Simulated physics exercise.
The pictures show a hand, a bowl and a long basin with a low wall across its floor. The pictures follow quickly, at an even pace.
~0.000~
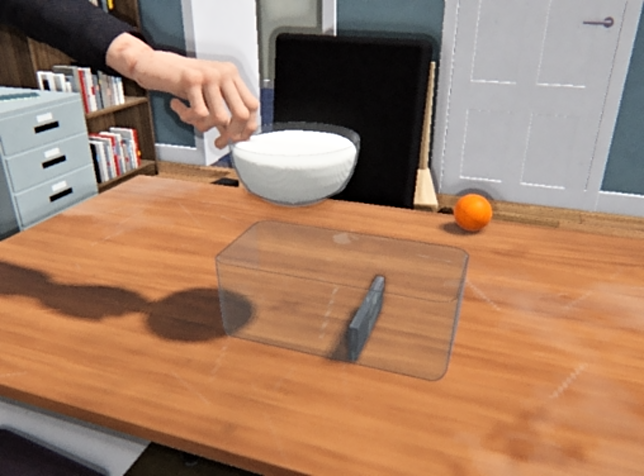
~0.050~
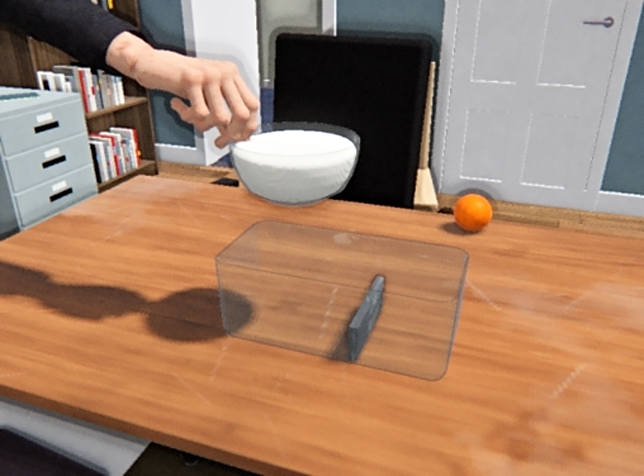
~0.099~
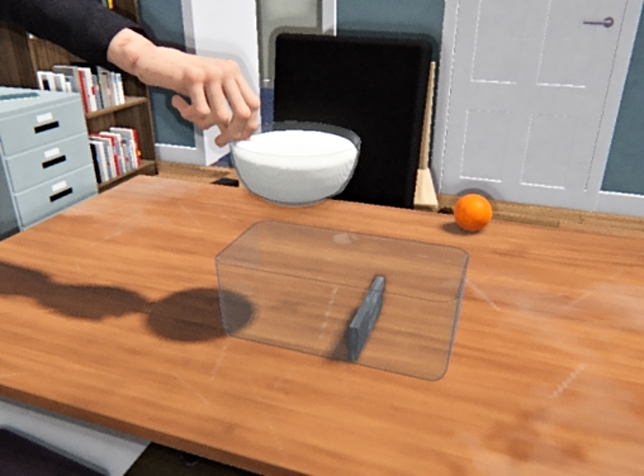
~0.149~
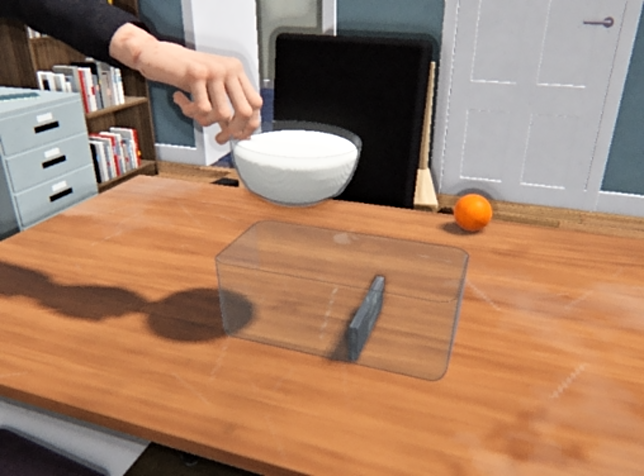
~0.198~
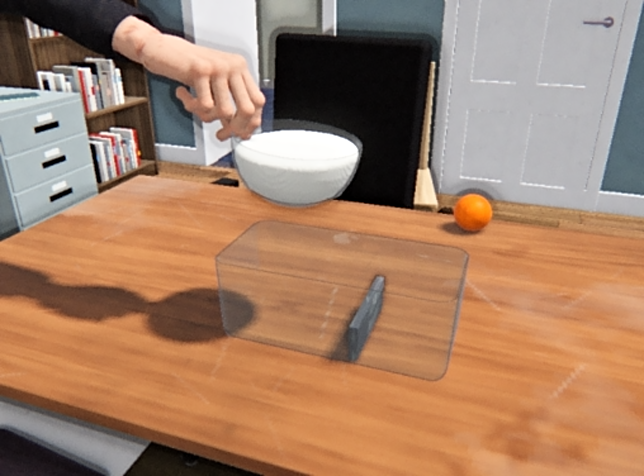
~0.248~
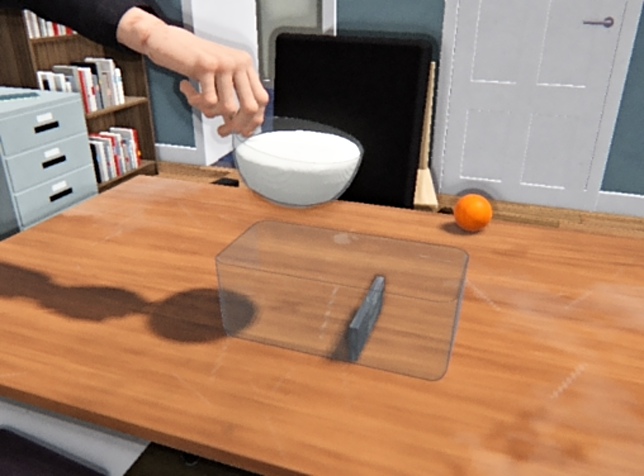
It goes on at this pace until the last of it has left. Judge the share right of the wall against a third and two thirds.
It comes to above two thirds.
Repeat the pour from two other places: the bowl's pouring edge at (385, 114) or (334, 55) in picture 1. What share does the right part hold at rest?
First some 80, then 75 per cent.
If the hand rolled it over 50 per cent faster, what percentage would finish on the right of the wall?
Close to 65 per cent.
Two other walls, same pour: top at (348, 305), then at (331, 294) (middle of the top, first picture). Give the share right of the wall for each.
Roughly 85 per cent, and 95 per cent.
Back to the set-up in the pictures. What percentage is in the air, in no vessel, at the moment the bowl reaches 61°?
Close to 30 per cent.
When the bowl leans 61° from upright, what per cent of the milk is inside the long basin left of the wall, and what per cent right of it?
Near 0 on the left, 20 on the right.
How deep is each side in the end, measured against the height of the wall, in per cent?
Left: 10 %. Right: 90 %.
A moment on, the bowl is tipped part way and 49 per cent is still to pour, 1 is left of the wall and 20 right of it.
Next, the bowl is tipped on its side and 5 per cent is still to pour, 10 is left of the wall and 79 right of it.
Then the bowl is tipped right over and 0 per cent is still to pour, 20 is left of the wall and 80 right of it.
Later the bowl is tipped right over and 0 per cent is still to pour, 20 is left of the wall and 79 right of it.
In the end 20 per cent lies left of the wall, 79 right of it and 0 outside.
